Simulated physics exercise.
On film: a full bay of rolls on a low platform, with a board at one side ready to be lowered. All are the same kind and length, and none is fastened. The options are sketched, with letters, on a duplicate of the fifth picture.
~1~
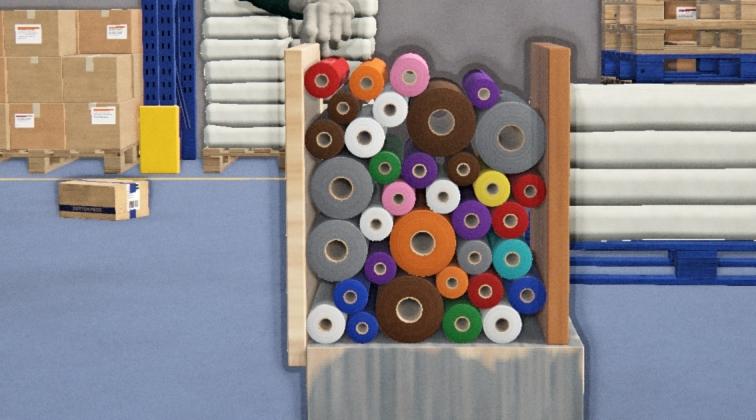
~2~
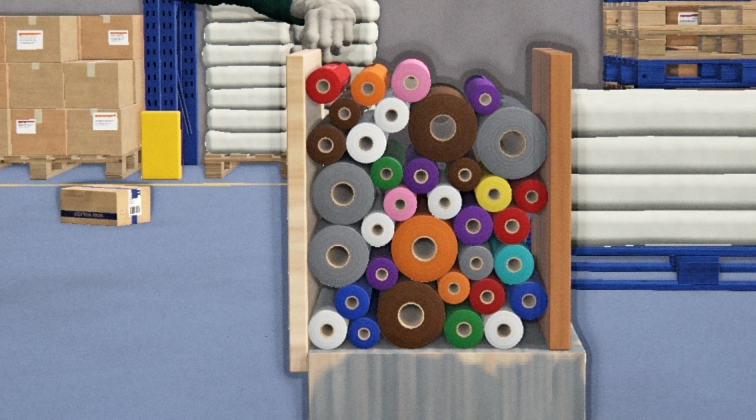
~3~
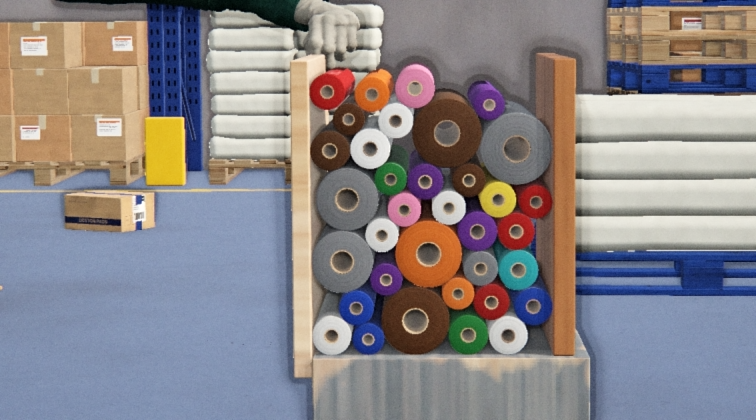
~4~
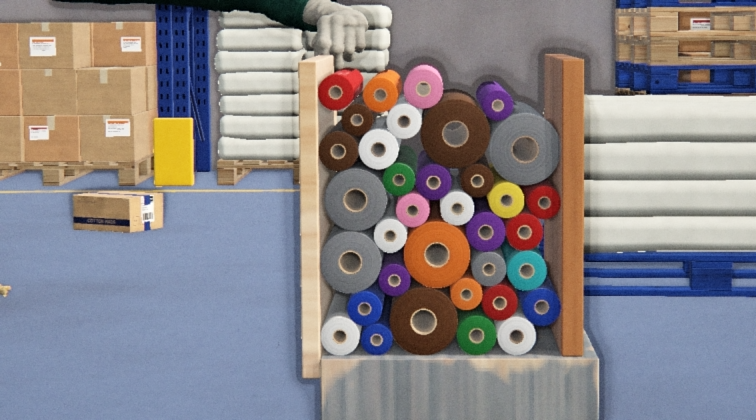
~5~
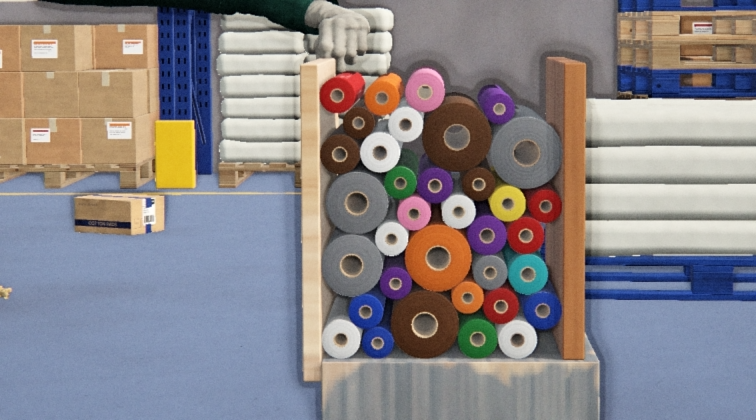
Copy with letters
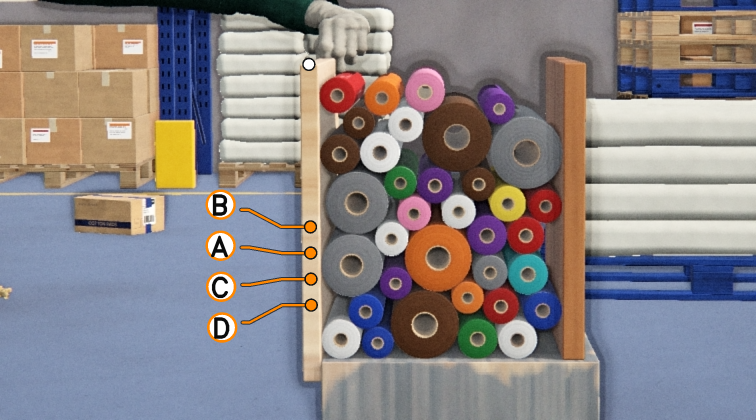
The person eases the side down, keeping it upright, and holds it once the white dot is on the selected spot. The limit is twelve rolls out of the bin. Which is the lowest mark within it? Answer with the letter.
The lowest mark that will do is D.
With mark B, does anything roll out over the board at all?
Yes, at B.
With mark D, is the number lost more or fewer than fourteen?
Fewer than fourteen.
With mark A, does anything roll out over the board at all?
Yes, at A.
On the marked copy, A at (311, 253); B at (310, 227); C at (311, 279); D at (311, 305); the white dot at (309, 65).
With D. Early on, top of the board (320, 163).
Further on, top of the board (321, 269).
At the end, top of the board (321, 304), about eight out over the board.
As for the rest, A about seven out over the board; B about four out over the board; C about eight out over the board.
